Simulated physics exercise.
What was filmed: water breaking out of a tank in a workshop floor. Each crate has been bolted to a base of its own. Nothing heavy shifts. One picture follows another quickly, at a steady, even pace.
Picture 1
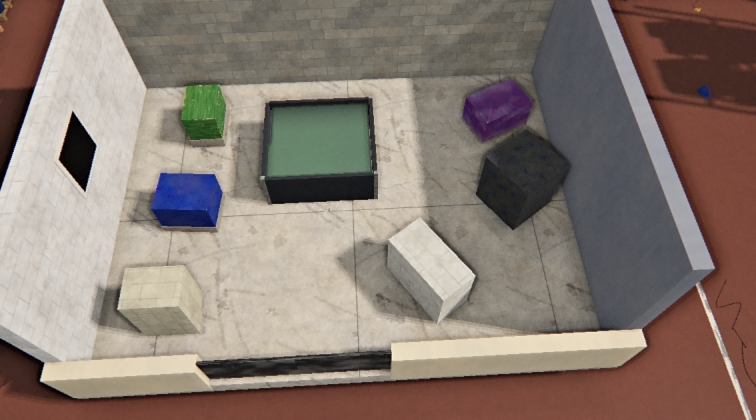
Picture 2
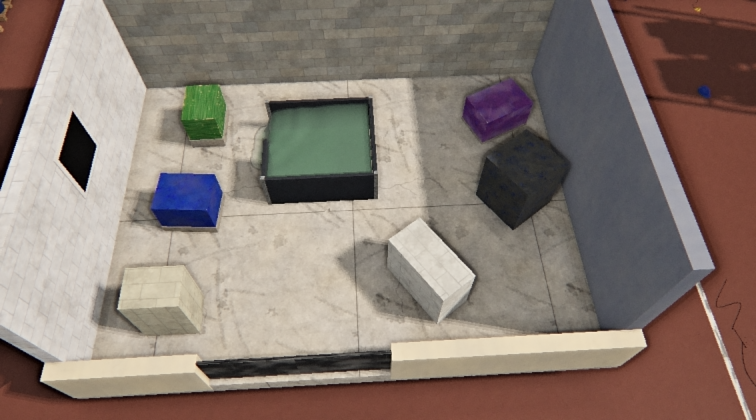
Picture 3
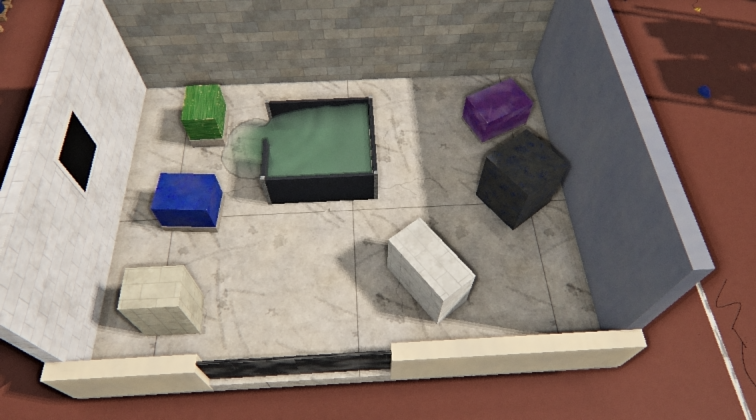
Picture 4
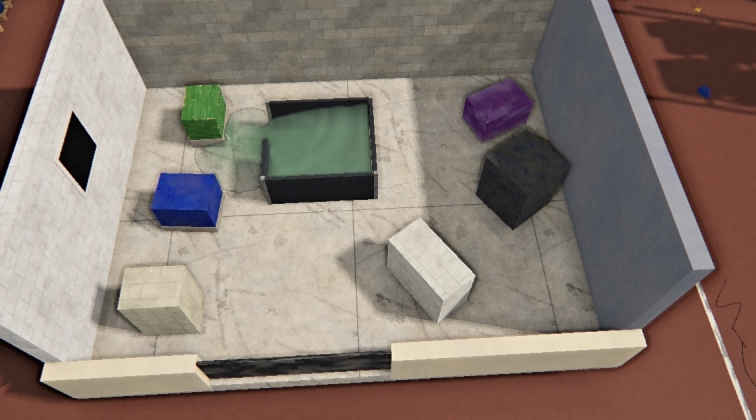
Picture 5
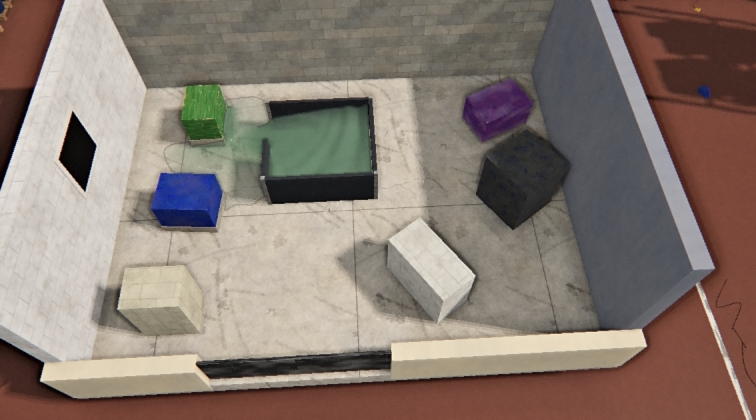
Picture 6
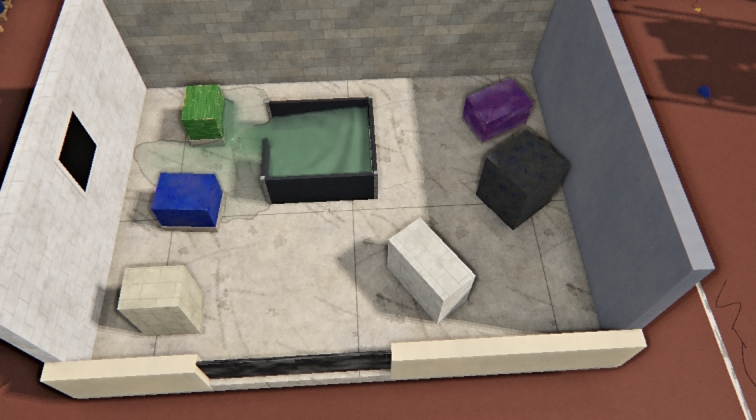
Green-tinted water fills a dark-rimmed square tank near the back of a pale-floored, open-topped room, seen from a high, steady viewpoint. Green, blue and cream blocks stand at the left, with a white block at the lower centre-right and black and purple ones at the right. The tank's left side opens, and water pours out leftward, spreading thinly across the floor between the green and blue blocks.
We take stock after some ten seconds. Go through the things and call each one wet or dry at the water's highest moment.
Called one by one: The green crate is wet; the purple crate is wet; the blue crate is wet.
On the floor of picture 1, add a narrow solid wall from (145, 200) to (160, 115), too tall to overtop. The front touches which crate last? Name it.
It's the purple one.
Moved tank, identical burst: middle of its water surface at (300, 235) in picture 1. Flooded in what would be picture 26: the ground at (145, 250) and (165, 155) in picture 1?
Submerged, submerged.
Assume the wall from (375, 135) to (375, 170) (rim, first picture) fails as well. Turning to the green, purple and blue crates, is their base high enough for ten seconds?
Green: Untouched; purple: Reached; blue: Untouched.
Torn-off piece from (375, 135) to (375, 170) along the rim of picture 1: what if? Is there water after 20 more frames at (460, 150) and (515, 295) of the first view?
Submerged, submerged.
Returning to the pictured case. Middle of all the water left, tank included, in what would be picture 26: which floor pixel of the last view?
Roughly at (256, 162).
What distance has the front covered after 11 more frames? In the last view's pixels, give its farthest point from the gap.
My best guess is about (94, 351).
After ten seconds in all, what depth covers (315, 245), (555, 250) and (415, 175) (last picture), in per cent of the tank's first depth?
About 4 per cent, then 2 per cent, then 4 per cent.
A moment on, water covers 15 % of the floor; the green crate water round its plinth, the purple crate not reached, the blue crate water round its plinth.
Next, water covers 25 % of the floor; the green crate water round its plinth, the purple crate not reached, the blue crate water round its plinth.
Then, water covers 45 % of the floor; the green crate water round its plinth, the purple crate water round its plinth, the blue crate water round its plinth.
Later, water covers 70 % of the floor; the green crate water round its plinth, the purple crate water round its plinth, the blue crate water round its plinth.
In the end, water covers 95 % of the floor; the green crate was topped, the purple crate was topped, the blue crate was topped.
